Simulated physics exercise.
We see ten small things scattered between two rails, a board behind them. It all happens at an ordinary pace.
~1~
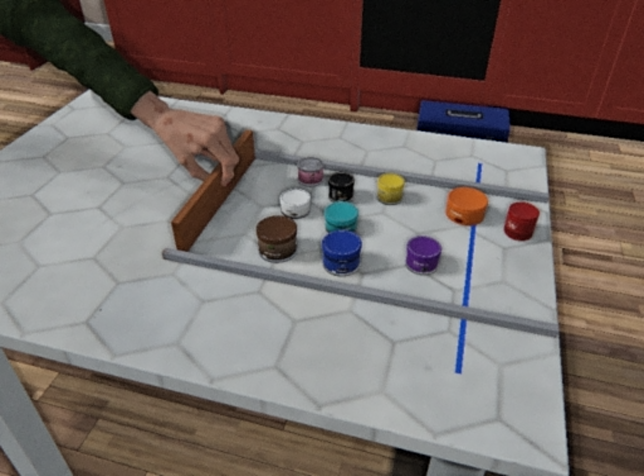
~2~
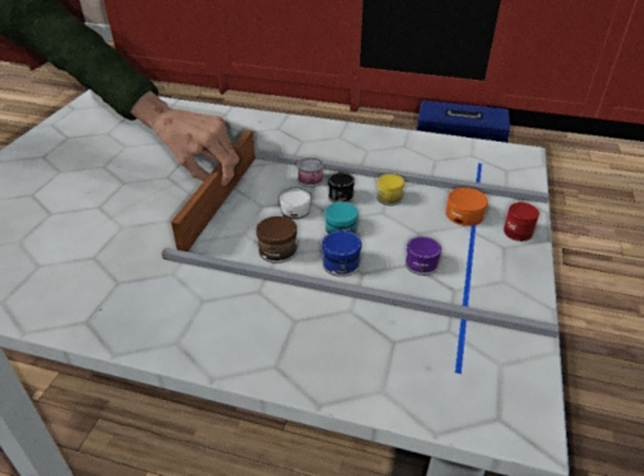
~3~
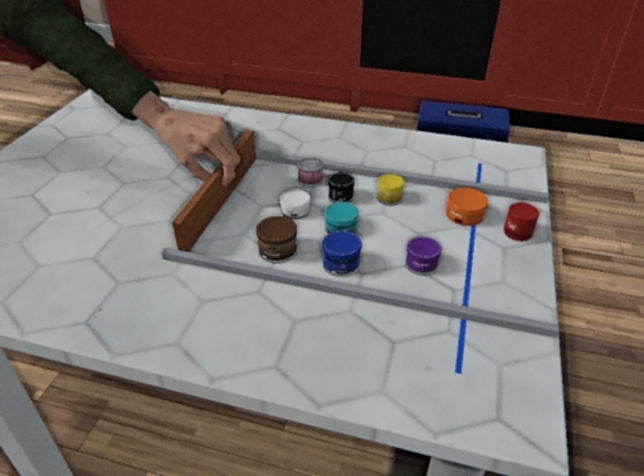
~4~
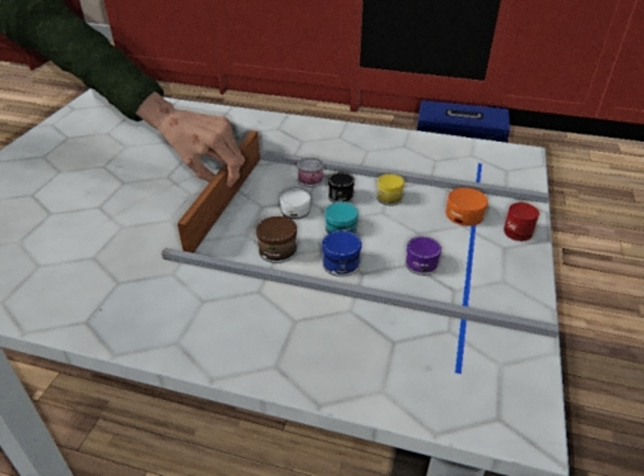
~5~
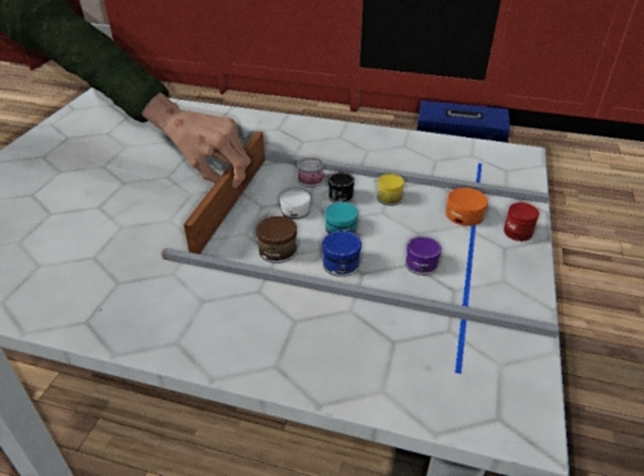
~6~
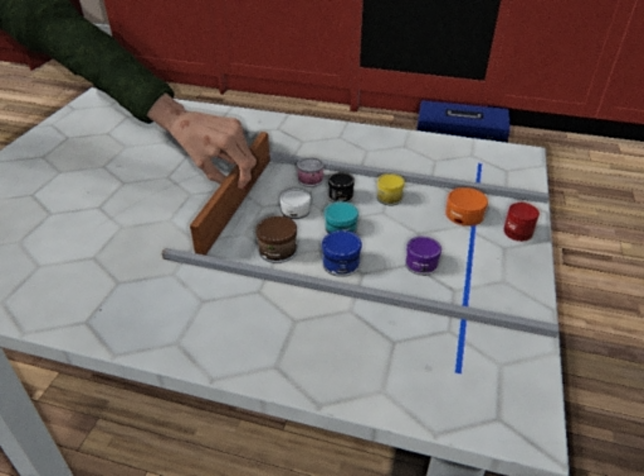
A hand slides a wooden board slightly right between two rails toward ten still, colourful pots.
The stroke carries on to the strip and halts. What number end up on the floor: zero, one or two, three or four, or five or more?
Here the number that fall off is one or two.
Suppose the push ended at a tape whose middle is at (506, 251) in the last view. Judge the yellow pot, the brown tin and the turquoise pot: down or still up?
The yellow pot survives, the brown tin stays on, the turquoise pot remains up.
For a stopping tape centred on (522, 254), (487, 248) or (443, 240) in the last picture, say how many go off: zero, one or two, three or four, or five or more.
For each place: More than four; either one or two; none at all.
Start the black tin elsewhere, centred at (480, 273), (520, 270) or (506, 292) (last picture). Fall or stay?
The black tin survives; stays on; tumbles off.
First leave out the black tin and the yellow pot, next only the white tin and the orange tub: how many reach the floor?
First 0, then 0.
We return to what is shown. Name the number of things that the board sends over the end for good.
The count is 1.
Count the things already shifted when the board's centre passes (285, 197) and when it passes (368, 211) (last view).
3 and 8.
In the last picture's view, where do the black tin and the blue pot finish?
The black tin at (490, 214), the blue pot at (533, 300).
Early on, none off yet; red tub at rest near (521, 222); orange tub at rest near (466, 207); purple tin at rest near (423, 256).
Finally, the number that fall off is one or two; lost, red tub.
